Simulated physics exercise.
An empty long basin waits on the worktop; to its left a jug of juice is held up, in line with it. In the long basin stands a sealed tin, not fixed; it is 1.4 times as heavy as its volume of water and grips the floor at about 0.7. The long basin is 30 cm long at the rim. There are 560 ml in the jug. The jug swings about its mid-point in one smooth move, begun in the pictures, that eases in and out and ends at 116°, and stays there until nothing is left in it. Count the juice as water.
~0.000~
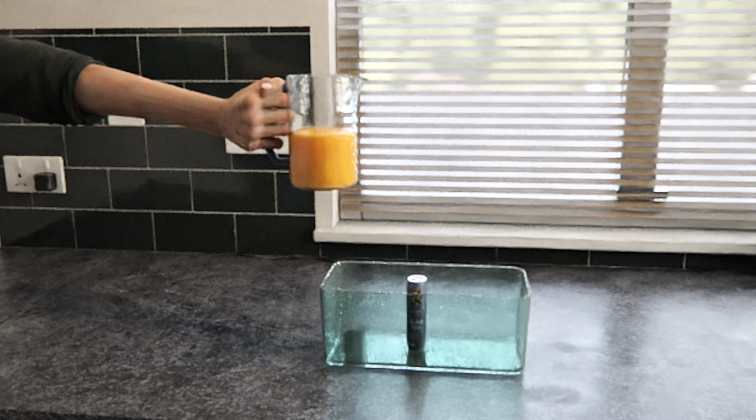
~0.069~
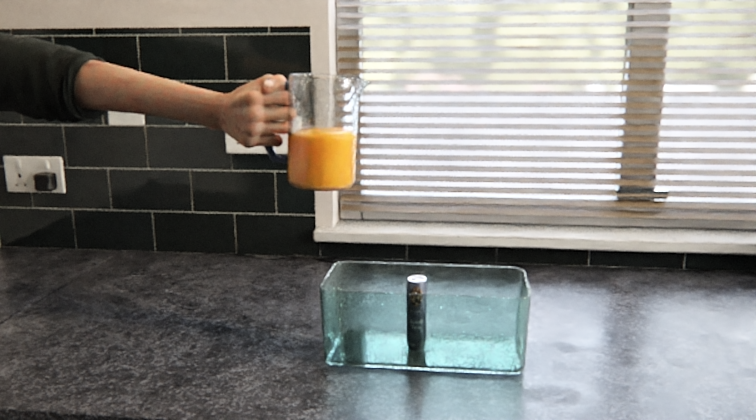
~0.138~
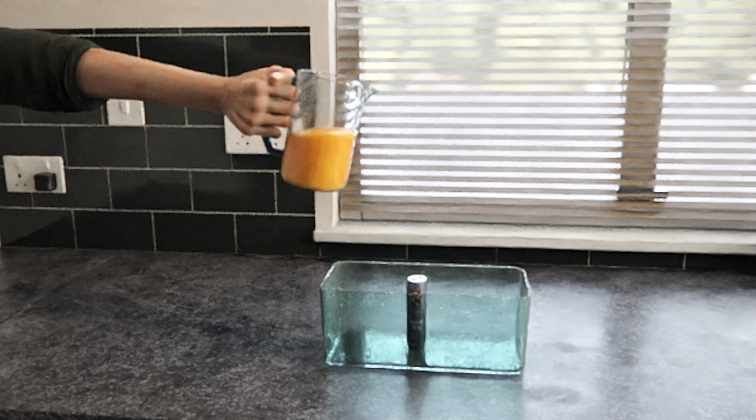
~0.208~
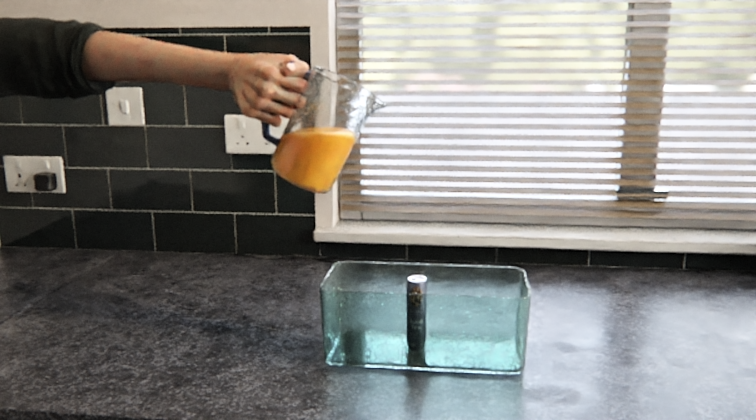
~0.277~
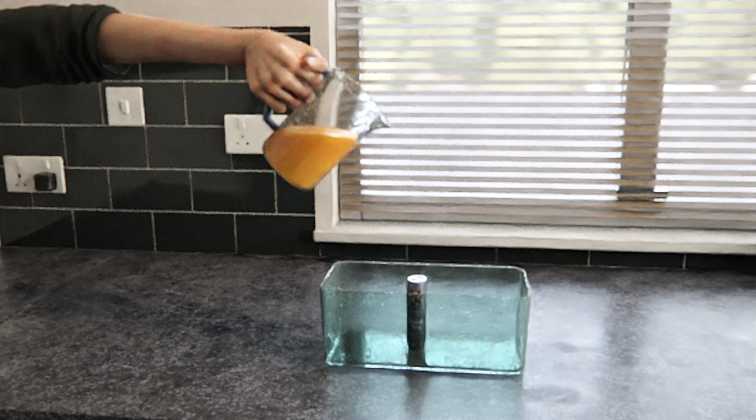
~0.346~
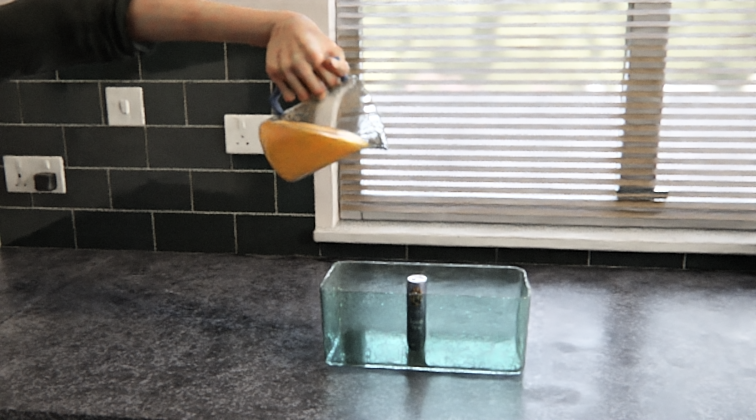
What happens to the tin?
The tin keeps standing.
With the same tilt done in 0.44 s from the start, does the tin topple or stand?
Then it goes over.
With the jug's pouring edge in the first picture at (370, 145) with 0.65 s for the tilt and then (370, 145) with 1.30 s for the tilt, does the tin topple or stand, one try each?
First it topples; then it falls.
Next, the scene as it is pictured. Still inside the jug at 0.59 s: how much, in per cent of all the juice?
Some 62 per cent.
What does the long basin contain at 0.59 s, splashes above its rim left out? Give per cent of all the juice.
About 3 per cent.
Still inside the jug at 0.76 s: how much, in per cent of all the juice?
About 14 per cent.
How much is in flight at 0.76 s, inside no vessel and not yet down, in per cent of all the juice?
Some 28 per cent.
By 0.59 s the tilt is 113° and 62 per cent is still to pour; the tin stands where it began.
By 0.76 s the tilt is 116° and 13 per cent is still to pour; the tin stands where it began.
By 0.95 s the tilt is 116° and 1 per cent is still to pour; the tin stands where it began.
By 1.15 s the tilt is 116° and 0 per cent is still to pour; the tin stands where it began.
At rest the tin stands where it began.
